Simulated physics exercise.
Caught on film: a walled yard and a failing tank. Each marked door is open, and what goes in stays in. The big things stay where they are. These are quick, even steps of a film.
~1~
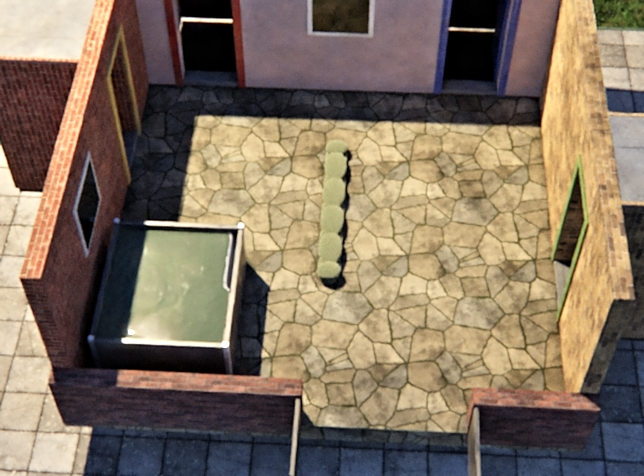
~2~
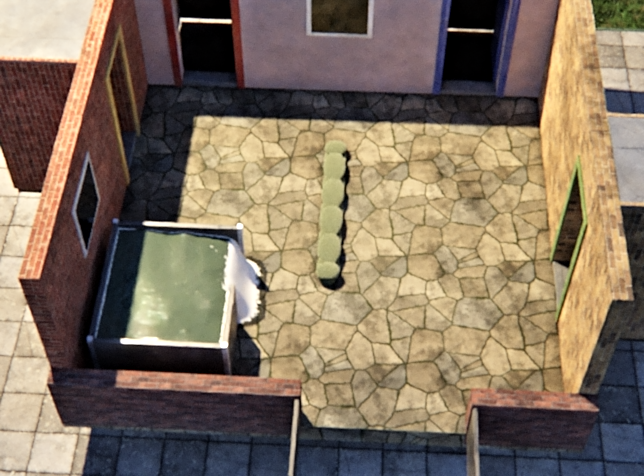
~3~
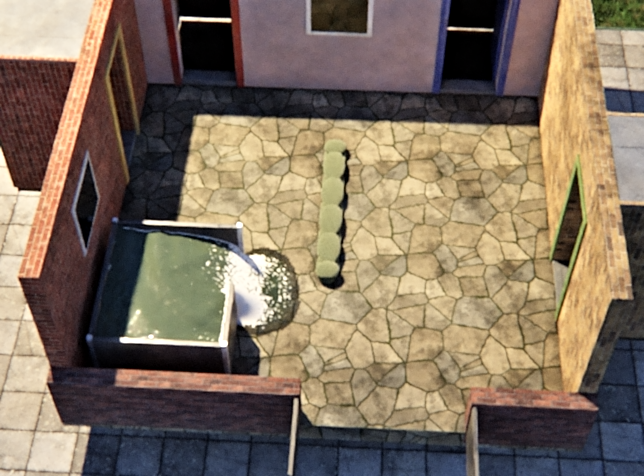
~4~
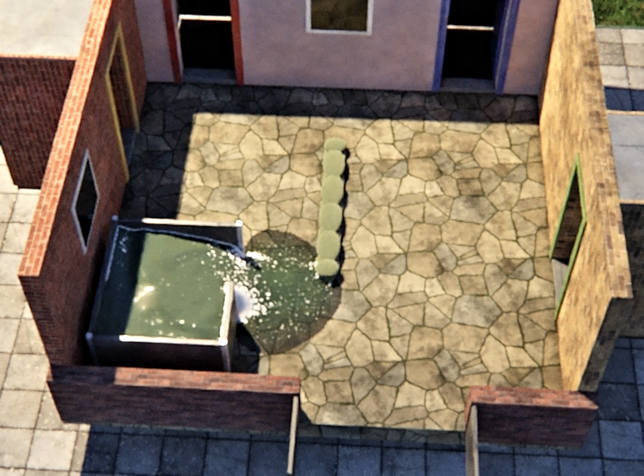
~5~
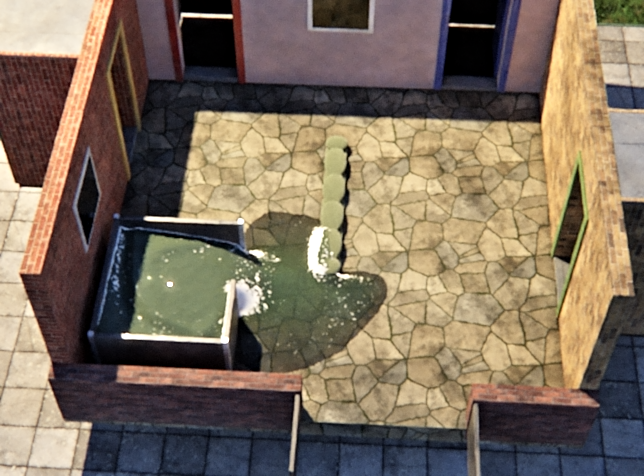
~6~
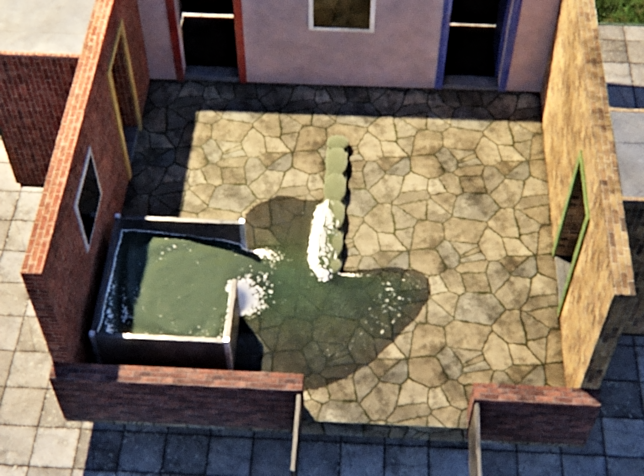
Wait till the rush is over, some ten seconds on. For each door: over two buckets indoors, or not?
One by one: The yellow door stays under that; the green door takes more than that; the blue door stays under that; the red door stays under that.
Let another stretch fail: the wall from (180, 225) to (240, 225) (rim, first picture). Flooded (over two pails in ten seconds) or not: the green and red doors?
One by one: Green keeps below it; red is over.
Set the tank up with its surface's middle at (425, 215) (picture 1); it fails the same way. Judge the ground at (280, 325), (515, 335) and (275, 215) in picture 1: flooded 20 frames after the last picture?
One after the other: Clear, covered, clear.
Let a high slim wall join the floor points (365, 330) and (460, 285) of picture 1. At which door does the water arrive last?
It is the yellow door.
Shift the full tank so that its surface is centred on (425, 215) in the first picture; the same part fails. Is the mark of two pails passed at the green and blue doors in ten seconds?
In short: The green one passes that mark; the blue one floods.
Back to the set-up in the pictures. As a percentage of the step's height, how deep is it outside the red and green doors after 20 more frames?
In turn 80 and 210 per cent.
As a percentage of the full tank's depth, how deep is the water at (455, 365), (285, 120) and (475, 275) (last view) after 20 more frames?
In that order: 6, 4 and 2 per cent.
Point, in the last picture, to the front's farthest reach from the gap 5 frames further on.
Near (550, 344).
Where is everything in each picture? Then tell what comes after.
In the first picture, still water in the tank at (170, 284).
In the second picture, water pours out at (237, 282) and has run to (246, 261).
In the third picture, the front is at (291, 311), out from the gap at (236, 282).
In the fourth picture, the front is at (335, 297), out from the gap at (236, 281).
In the fifth picture, the front is at (381, 286), out from the gap at (238, 279).
In the sixth picture, the front is at (421, 280), out from the gap at (239, 278).
A moment on, water covers 35 % of the floor; the yellow door not reached, the green door wet at the sill, nothing in, the blue door not reached, the red door not reached.
Next, water covers 60 % of the floor; the yellow door not reached, the green door under two buckets in, the blue door not reached, the red door not reached.
Then, water covers 60 % of the floor; the yellow door not reached, the green door over two buckets in, the blue door wet at the sill, nothing in, the red door wet at the sill, nothing in.
Later, water covers 80 % of the floor; the yellow door wet at the sill, nothing in, the green door far over two buckets in, the blue door wet at the sill, nothing in, the red door wet at the sill, nothing in.
In the end, water covers 90 % of the floor; the yellow door wet at the sill, nothing in, the green door far over two buckets in, the blue door wet at the sill, nothing in, the red door wet at the sill, nothing in.
